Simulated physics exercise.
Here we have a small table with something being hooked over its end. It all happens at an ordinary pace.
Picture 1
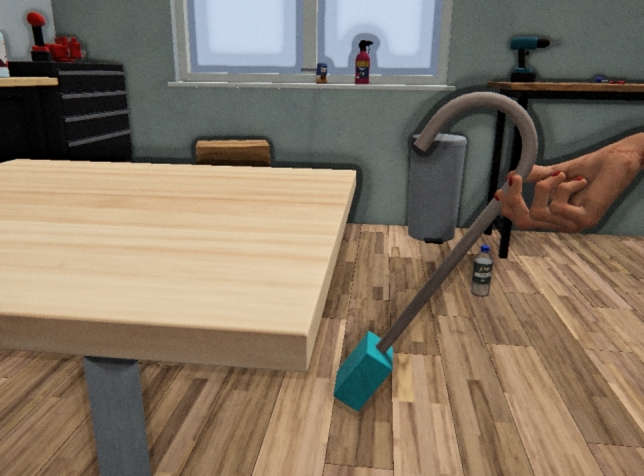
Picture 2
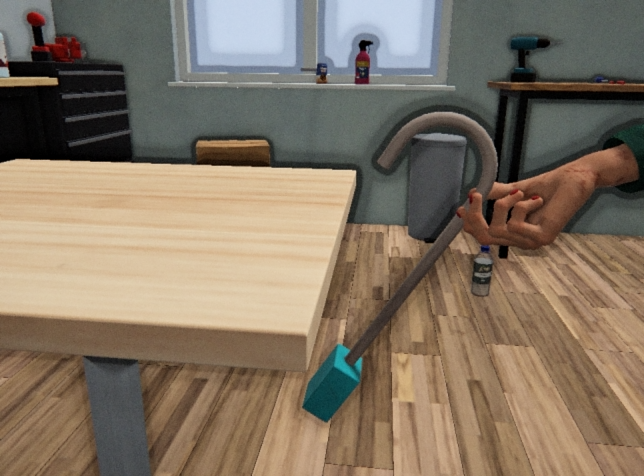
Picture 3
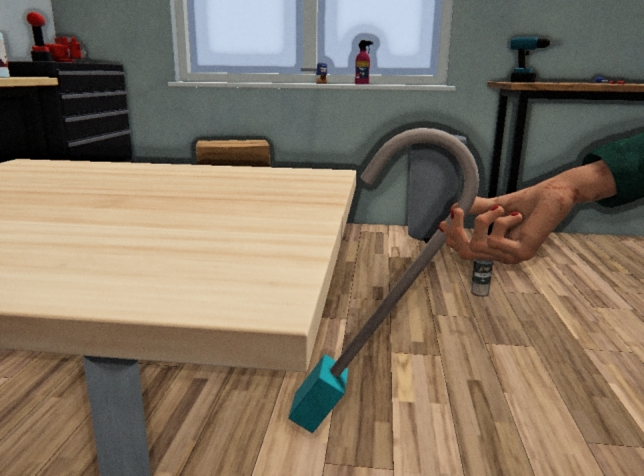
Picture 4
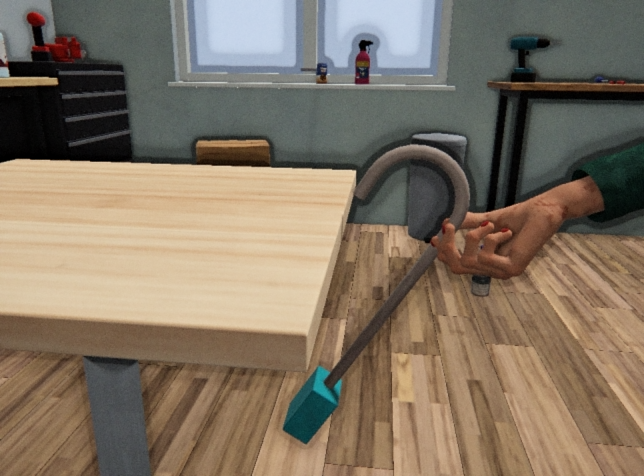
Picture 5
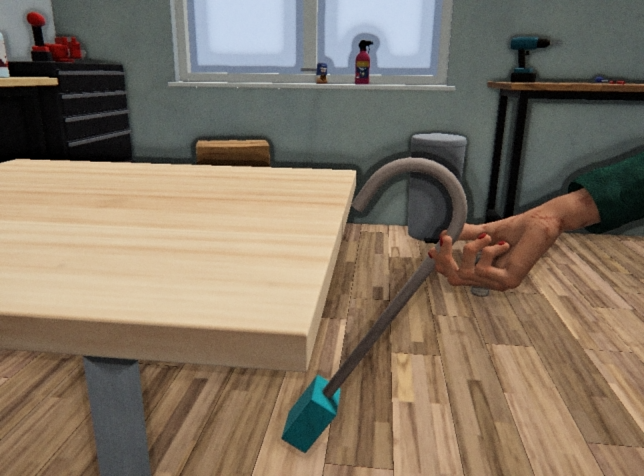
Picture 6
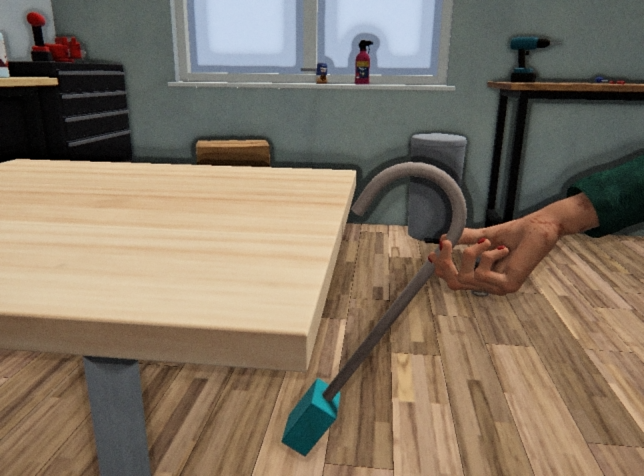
At the right end of a table, a hand hooks a turquoise brush's curved handle.
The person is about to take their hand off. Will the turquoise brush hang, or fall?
The turquoise brush drops past the edge.
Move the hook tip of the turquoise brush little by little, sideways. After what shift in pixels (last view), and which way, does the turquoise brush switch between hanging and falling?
A shift of 16 pixels, going left.
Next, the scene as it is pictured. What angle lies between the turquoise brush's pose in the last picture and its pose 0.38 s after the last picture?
About 10°.
Then, 0.38 s later than the last frame, turquoise brush fallen.
When it is over, the turquoise brush falls to the floor.
